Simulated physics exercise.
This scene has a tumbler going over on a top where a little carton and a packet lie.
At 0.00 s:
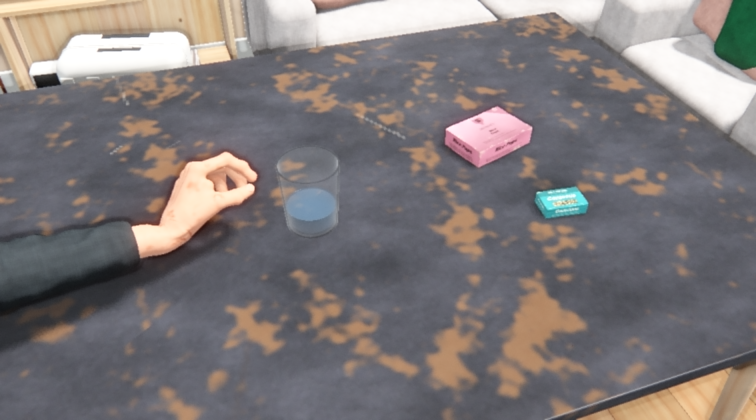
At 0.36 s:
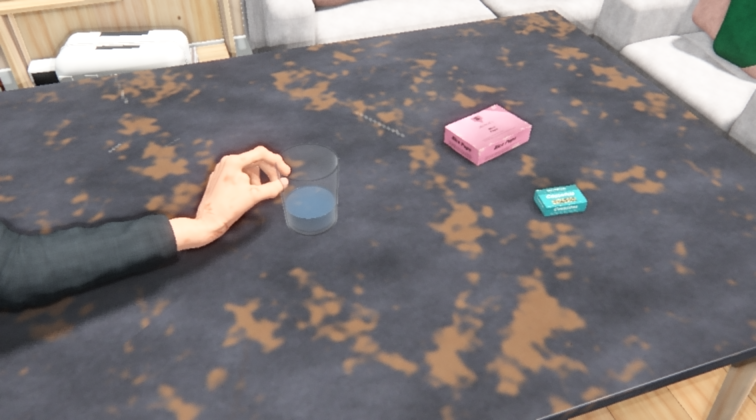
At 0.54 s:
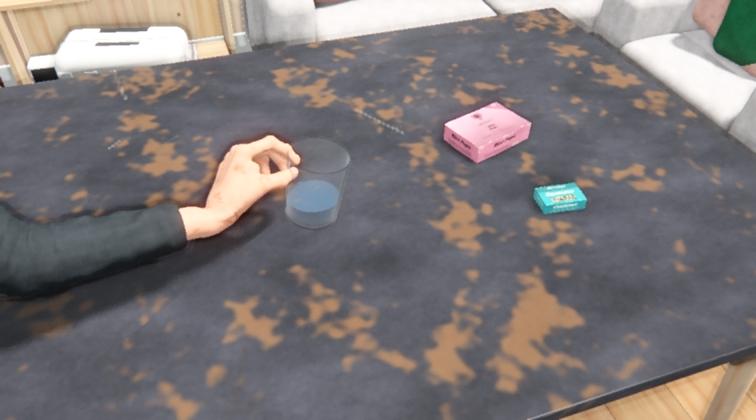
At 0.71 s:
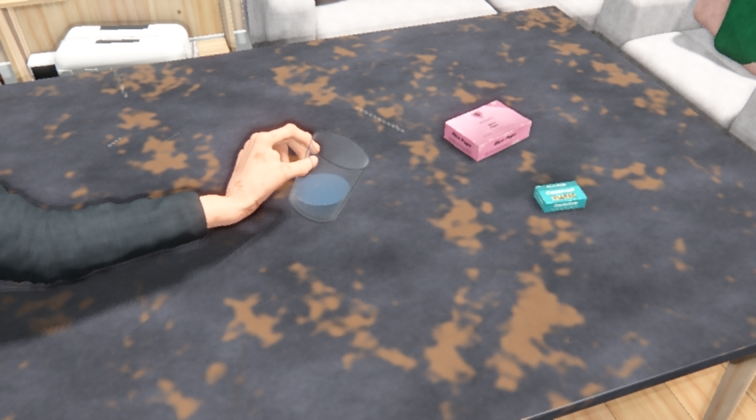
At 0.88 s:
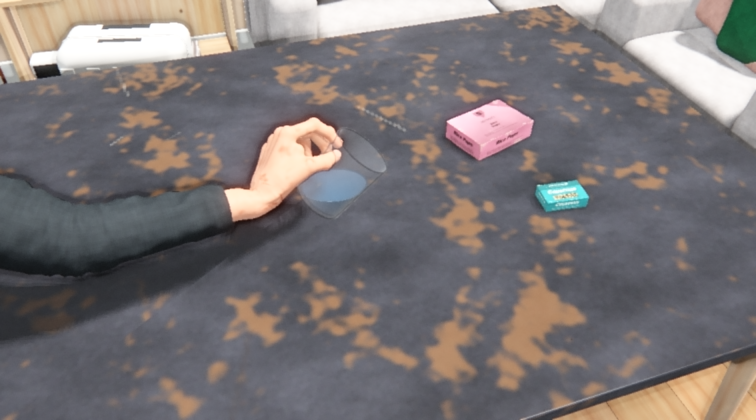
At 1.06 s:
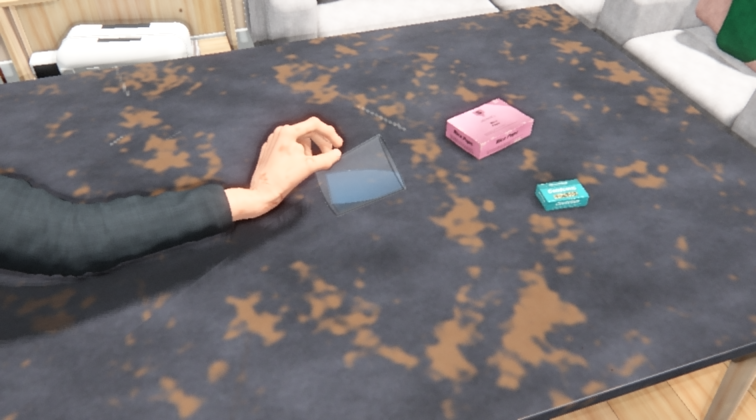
Glass tumbler of bluish liquid tilting further and further to the right as a dark-sleeved hand pushes it across a mottled tabletop.
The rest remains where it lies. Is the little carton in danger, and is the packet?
As for the little carton, it does get wet; the packet does get wet.
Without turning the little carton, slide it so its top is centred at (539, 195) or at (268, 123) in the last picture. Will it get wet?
Option one leaves it sitting in the spill; option two leaves it free of the spill.
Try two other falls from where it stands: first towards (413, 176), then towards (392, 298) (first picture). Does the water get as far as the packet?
Case one, the item is caught; case two, the item is left alone.
Around 1.6 s, the puddle covers about as much as a plate; the little carton is soaking at its edge; the packet is soaking at its edge.
Around 2.3 s, the puddle covers about as much as a tray; the little carton is soaking at its edge; the packet is soaking at its edge.
Around 3.6 s, the puddle covers about as much as a tray; the little carton is soaking at its edge; the packet is soaking at its edge.
